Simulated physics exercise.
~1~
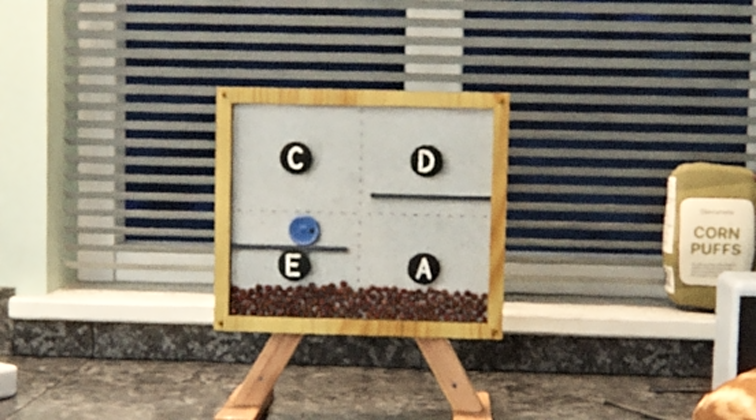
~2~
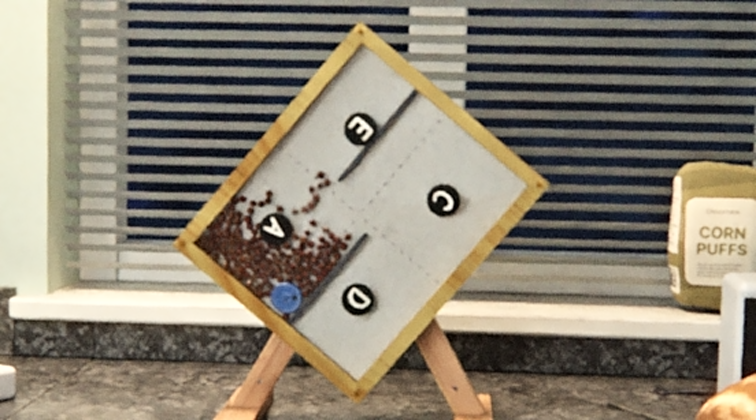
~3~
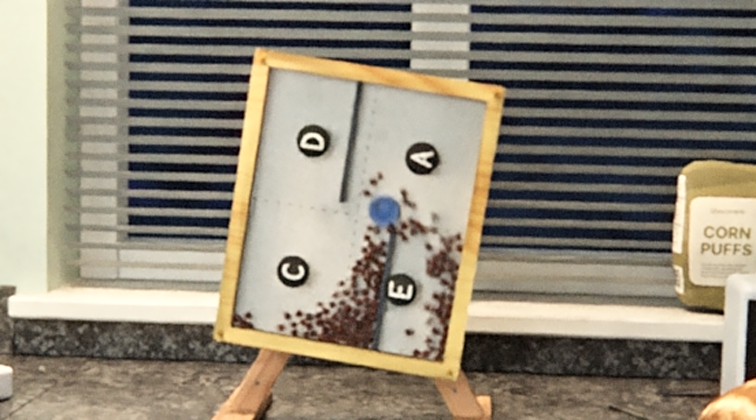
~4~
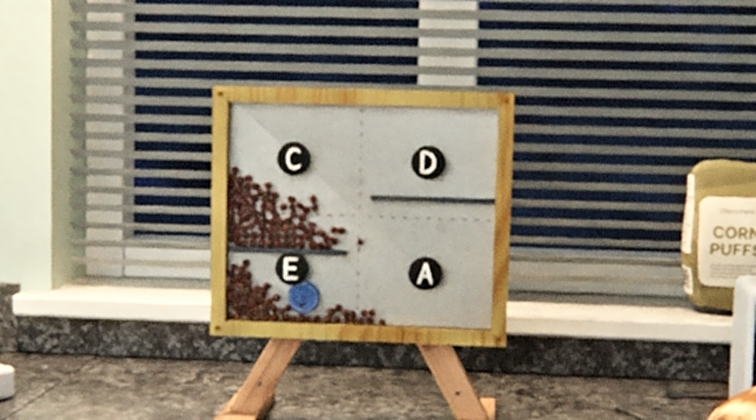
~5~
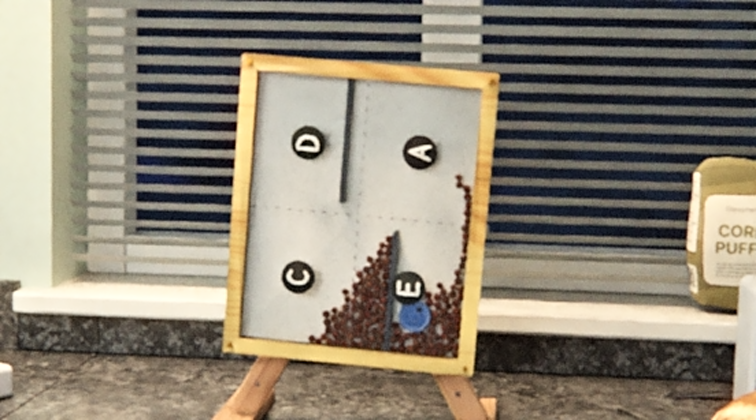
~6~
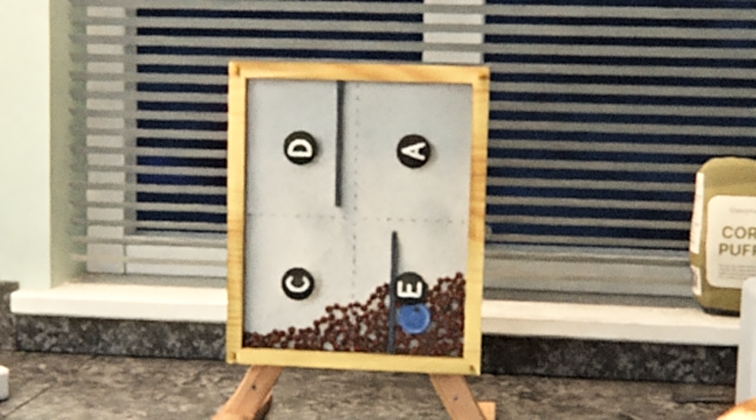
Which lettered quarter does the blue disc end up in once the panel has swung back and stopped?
The blue disc ends up in the quarter marked E, which is at the lower right when the panel stops.
